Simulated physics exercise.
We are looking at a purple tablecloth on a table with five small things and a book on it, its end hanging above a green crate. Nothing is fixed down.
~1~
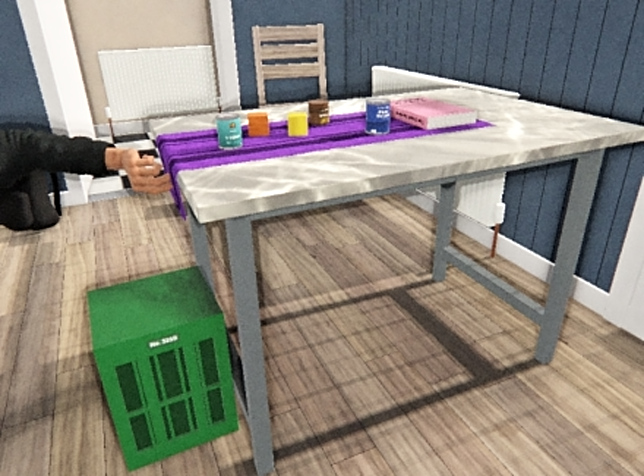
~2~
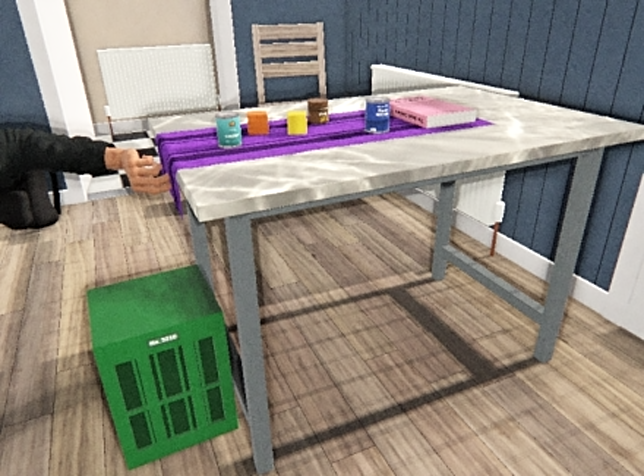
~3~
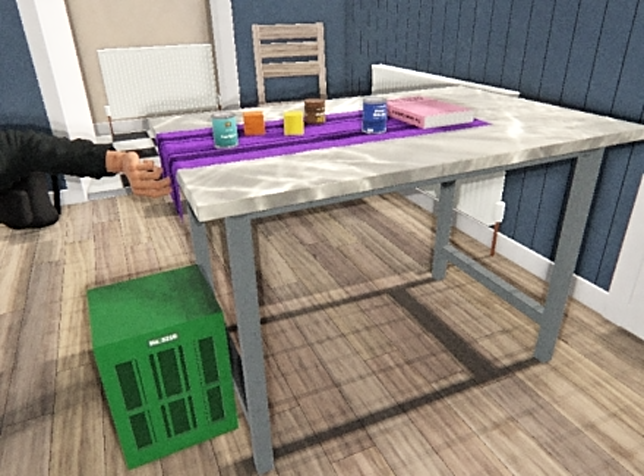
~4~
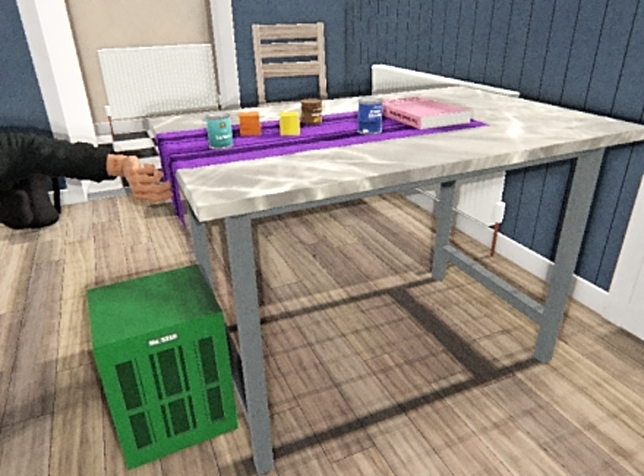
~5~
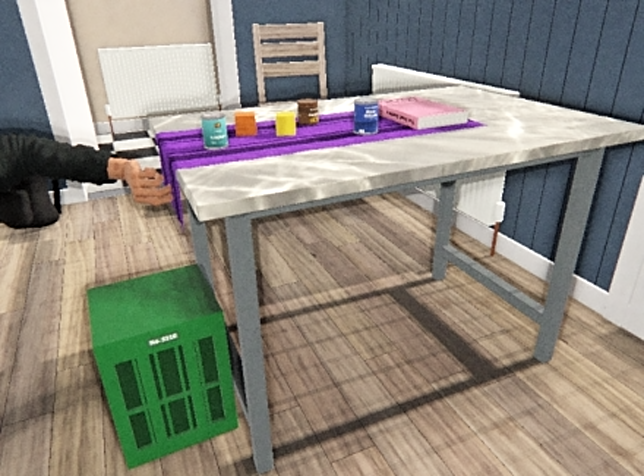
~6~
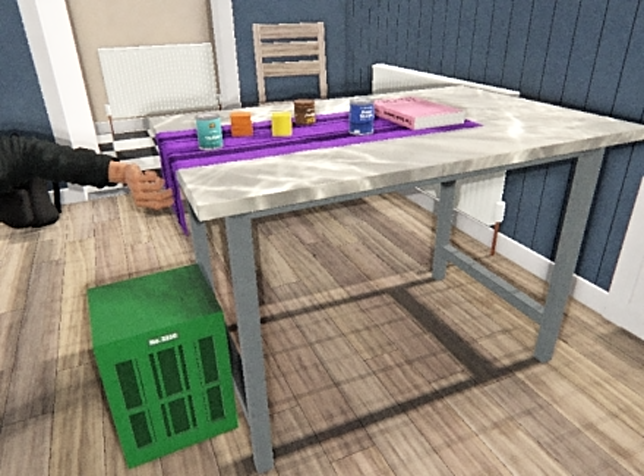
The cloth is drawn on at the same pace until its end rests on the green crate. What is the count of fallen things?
The table loses two.
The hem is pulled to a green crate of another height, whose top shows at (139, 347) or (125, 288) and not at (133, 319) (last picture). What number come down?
It would be 3 and 1.
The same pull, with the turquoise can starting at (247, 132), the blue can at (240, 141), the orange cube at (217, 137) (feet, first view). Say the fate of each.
The turquoise can goes over; the blue can tumbles off; the orange cube goes over.
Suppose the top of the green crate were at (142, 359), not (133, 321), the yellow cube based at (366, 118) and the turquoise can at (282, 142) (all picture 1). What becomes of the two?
The yellow cube stays on, the turquoise can drops off.
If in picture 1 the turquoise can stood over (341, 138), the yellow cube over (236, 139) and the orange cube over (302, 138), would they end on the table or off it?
The turquoise can keeps its place on top, the yellow cube falls, the orange cube is carried off.
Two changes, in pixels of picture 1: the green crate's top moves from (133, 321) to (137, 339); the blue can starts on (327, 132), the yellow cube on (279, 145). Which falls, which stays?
The blue can comes down, the yellow cube comes down.
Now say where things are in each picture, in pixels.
The first picture shows hem (186, 221); turquoise can (228, 116); orange cube (257, 114); yellow cube (297, 114); brown pot (318, 101); blue can (378, 100); top of the crate (133, 321).
The second picture shows hem (184, 220); turquoise can (227, 114).
The third picture shows hem (184, 224); orange cube (253, 113).
The fourth picture shows hem (186, 229); yellow cube (289, 114); top of the crate (132, 319).
The fifth picture shows hem (184, 233); brown pot (308, 101).
The sixth picture shows hem (188, 236); turquoise can (207, 116); orange cube (241, 114); yellow cube (281, 114); brown pot (304, 101); blue can (362, 100).
Soon after, hem near (177, 232); all still up.
After that, hem near (182, 264); turquoise can gone.
And then, hem on the crate; turquoise can and orange cube gone.
In the end, hem on the crate; turquoise can and orange cube gone. The count of fallen things is two.
